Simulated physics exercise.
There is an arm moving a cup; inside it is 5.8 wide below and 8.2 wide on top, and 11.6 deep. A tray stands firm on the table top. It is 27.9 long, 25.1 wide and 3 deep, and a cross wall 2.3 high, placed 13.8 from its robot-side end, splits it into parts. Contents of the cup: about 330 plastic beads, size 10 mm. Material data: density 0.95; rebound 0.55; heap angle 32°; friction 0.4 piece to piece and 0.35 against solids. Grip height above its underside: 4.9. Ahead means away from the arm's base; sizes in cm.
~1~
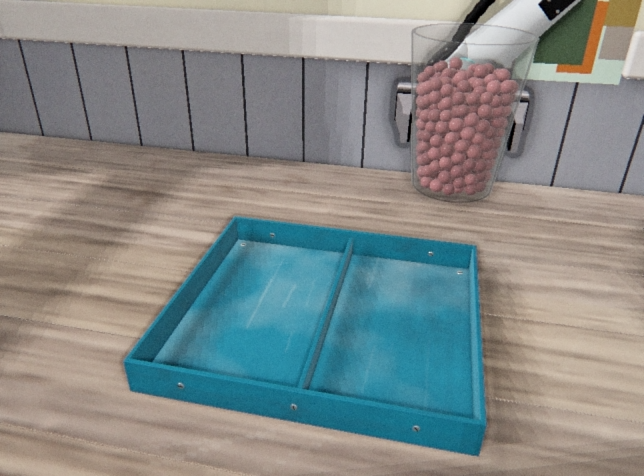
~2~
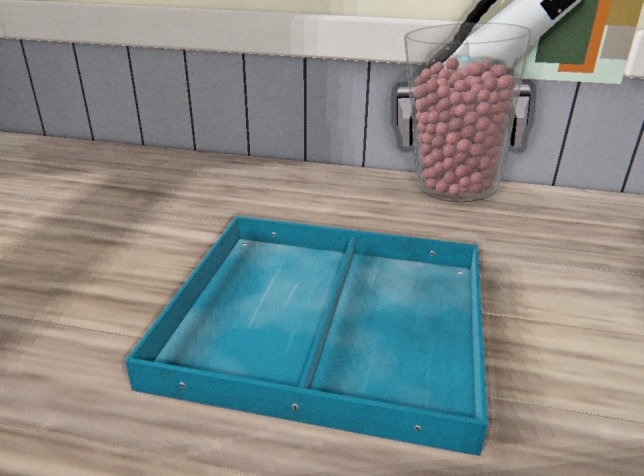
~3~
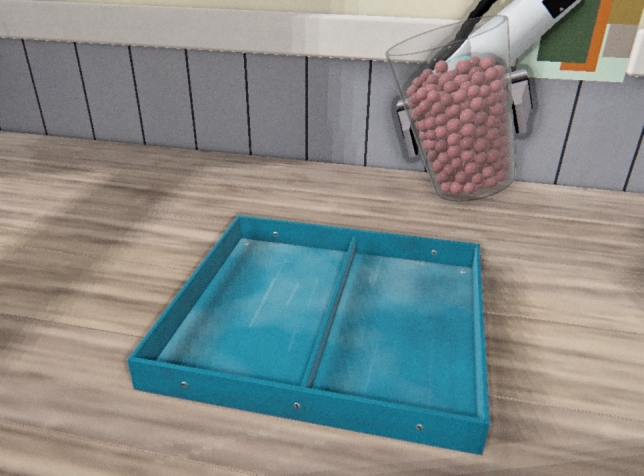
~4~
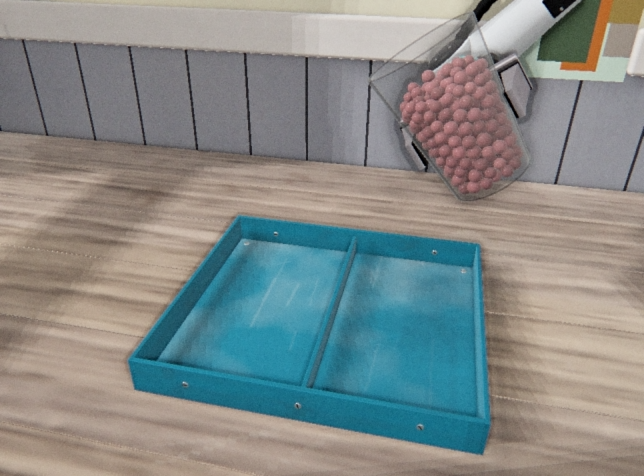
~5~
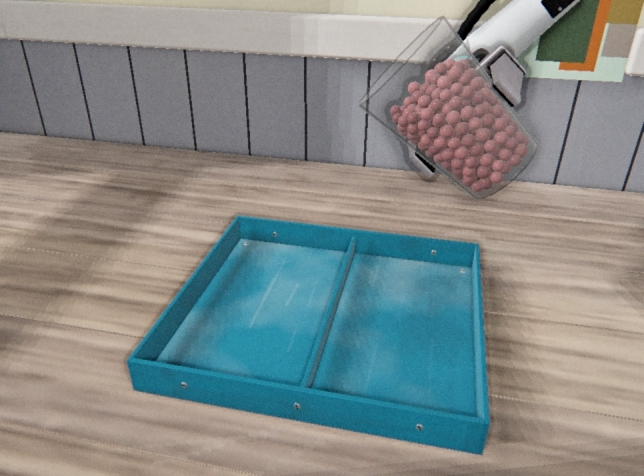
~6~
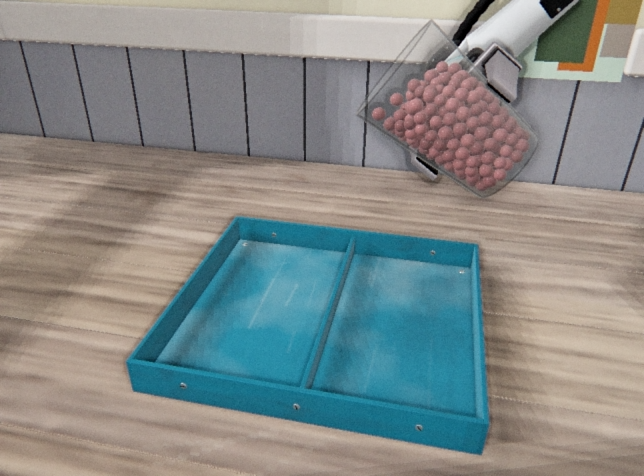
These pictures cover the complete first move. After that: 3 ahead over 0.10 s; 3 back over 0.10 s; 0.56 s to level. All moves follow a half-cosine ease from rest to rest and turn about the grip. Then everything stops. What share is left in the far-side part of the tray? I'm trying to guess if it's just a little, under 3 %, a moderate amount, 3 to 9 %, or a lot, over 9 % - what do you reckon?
I reckon a moderate amount.
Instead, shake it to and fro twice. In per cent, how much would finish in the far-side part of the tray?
That would give close to 10 percent.
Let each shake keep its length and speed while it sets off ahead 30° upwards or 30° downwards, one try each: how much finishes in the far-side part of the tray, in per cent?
Try one gives about 10 in a hundred, try two about 0 in a hundred.
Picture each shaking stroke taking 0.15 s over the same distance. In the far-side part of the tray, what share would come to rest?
In that case it would be near 0 percent.
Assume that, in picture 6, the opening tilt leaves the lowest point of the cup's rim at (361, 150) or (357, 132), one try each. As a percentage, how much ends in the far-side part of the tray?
The first try gives around 35 percent and the second around 15 percent.
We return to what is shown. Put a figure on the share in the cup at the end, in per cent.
Around 95 per cent.
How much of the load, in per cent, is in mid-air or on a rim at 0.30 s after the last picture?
That comes to about 5 per cent, more or less.
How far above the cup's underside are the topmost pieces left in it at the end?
10.5 cm.
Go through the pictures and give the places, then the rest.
The first picture shows cup middle at (461, 117), level; upper third of the load around (464, 90), from x 420 to 510, top at y 65; 328 in the cup.
The second picture shows cup middle at (462, 116), tilted 5° forward; upper third of the load around (464, 90), from x 420 to 510, top at y 65.
The third picture shows cup middle at (461, 116), tilted 19° forward; upper third of the load around (463, 90), from x 415 to 505, top at y 65.
The fourth picture shows cup middle at (458, 117), tilted 35° forward; upper third of the load around (459, 94), from x 405 to 515, top at y 60.
The fifth picture shows cup middle at (454, 119), tilted 49° forward; upper third of the load around (453, 96), from x 395 to 525, top at y 65.
The sixth picture shows cup middle at (452, 120), tilted 54° forward; upper third of the load around (451, 99), from x 380 to 525, top at y 70; 328 in the cup.
Then, 0.30 s later, tilted 50° forward, highest piece 24 above the table; 308 in the cup, 2 in the far-side part, 18 in flight or on a rim.
Then, 0.61 s later, tilted 9° forward, highest piece 27 above the table; 308 in the cup, 16 in the far-side part, 3 in the robot-side part, 1 in flight or on a rim.
Then, 0.96 s later, level, highest piece 26 above the table; 308 in the cup, 17 in the far-side part, 2 in the robot-side part, 1 on the table or floor.
Then, 2.01 s later, level, highest piece 26 above the table; 308 in the cup, 17 in the far-side part, 2 in the robot-side part, 1 on the table or floor.
At rest, 308 in the cup, 17 in the far-side part, 2 in the robot-side part, 1 on the table or floor. That is 5 % in the far-side part of the tray.
